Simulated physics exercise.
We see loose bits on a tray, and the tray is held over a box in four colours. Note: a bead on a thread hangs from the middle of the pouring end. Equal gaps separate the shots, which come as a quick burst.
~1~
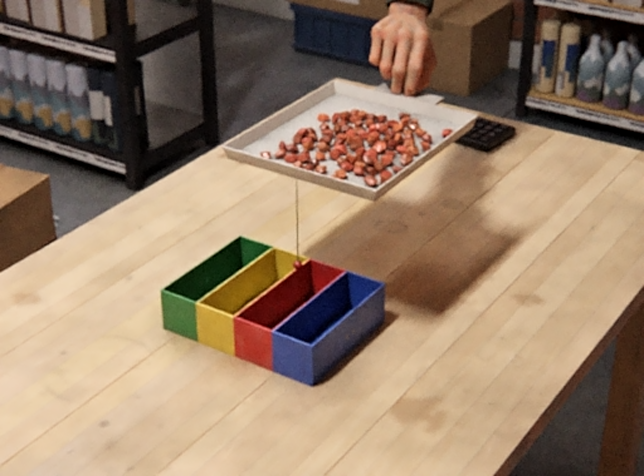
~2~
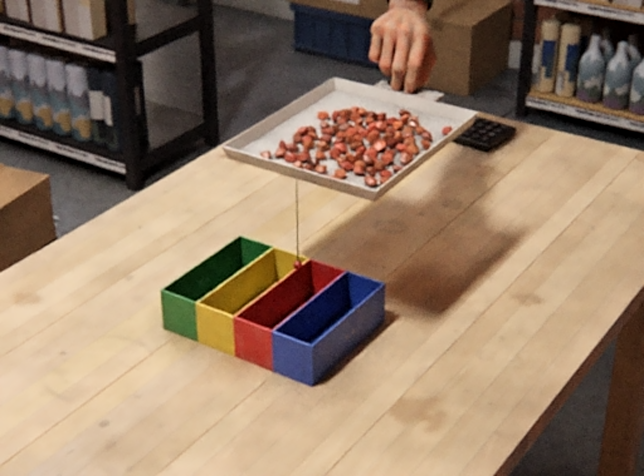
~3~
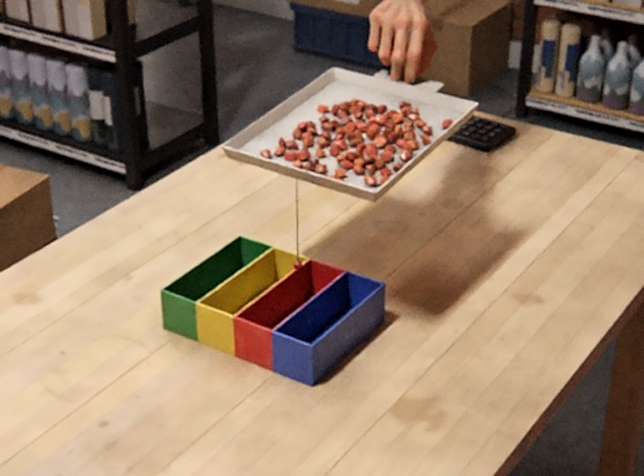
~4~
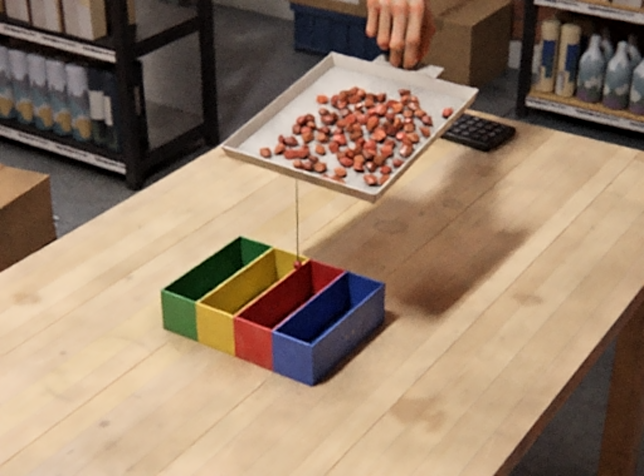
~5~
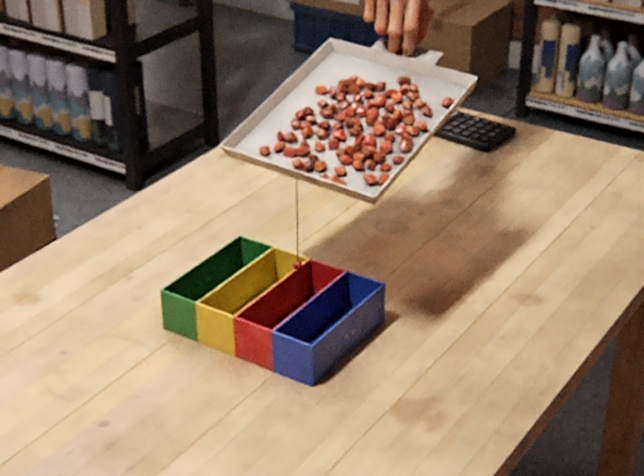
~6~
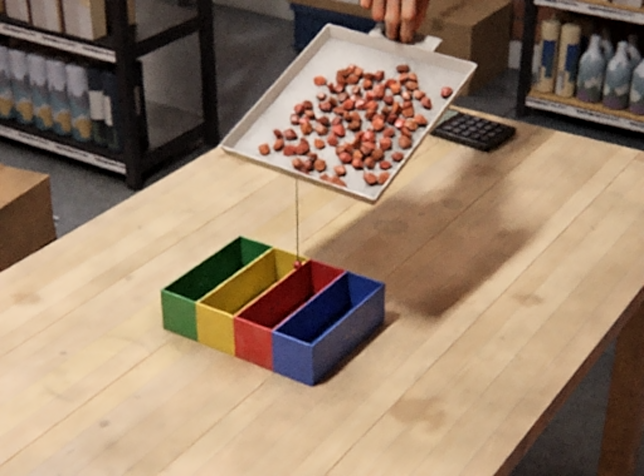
Tray of reddish-brown chunks being tilted by a hand raising its far edge above a green, yellow, red and blue box.
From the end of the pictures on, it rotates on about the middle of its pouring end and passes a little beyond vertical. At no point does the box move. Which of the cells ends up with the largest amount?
The blue cell ends up with the largest amount.
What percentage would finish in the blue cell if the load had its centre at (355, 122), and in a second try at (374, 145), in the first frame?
Respectively 30 and 40 in a hundred.
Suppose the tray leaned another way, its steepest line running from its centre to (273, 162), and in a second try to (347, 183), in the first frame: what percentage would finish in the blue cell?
Lab note: Try one about 0 %, try two about 50 %.
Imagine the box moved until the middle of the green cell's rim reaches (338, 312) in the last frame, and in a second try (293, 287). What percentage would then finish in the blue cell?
0 %, then 0 %.
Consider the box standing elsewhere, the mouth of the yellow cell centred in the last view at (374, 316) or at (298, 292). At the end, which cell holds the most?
So the first one goes to the green one and the second to the red one.
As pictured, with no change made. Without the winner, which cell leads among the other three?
Behind the top one comes the red cell.
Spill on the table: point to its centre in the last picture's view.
Those pieces end up centred close to (363, 373).
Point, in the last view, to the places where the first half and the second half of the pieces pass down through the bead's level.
Around (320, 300) and then (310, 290).
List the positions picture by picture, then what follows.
Corners of the pouring end (227, 146) and (375, 188), level; middle of the load (358, 142), bits of crushed brick; bead on its thread (298, 265); green cell (180, 312); yellow cell (216, 326); red cell (253, 340); blue cell (293, 355), in the first frame.
Corners of the pouring end (227, 145) and (374, 188), level; middle of the load (358, 140), in the second frame.
Corners of the pouring end (227, 145) and (374, 189), tipped barely, lowest at the right corner; middle of the load (358, 136), in the third frame.
Corners of the pouring end (226, 145) and (374, 191), tipped a little, lowest at the right corner; middle of the load (358, 129), in the fourth frame.
Corners of the pouring end (225, 144) and (373, 193), tipped clearly, lowest at the right corner; middle of the load (357, 123), in the fifth frame.
Corners of the pouring end (225, 144) and (373, 195), tipped clearly, lowest at the right corner; middle of the load (356, 117); green cell (180, 312); yellow cell (216, 326); red cell (253, 340); blue cell (293, 355), in the sixth frame.
Just after the last frame, tray tipped steeply; the larger part on the tray; about a tenth falling or outside the box.
A moment on, tray tipped past a quarter turn; about a tenth on the tray; roughly a third in the blue cell; about a tenth in the red cell; about a tenth in the yellow cell; roughly a third falling or outside the box.
Further on, tray tipped past a quarter turn; roughly a third in the blue cell; roughly a quarter in the red cell; about a tenth in the yellow cell; just a few in the green cell; roughly a quarter falling or outside the box.
When it is over, tray tipped past a quarter turn; roughly a third in the blue cell; roughly a quarter in the red cell; about a tenth in the yellow cell; just a few in the green cell; roughly a quarter outside the box.
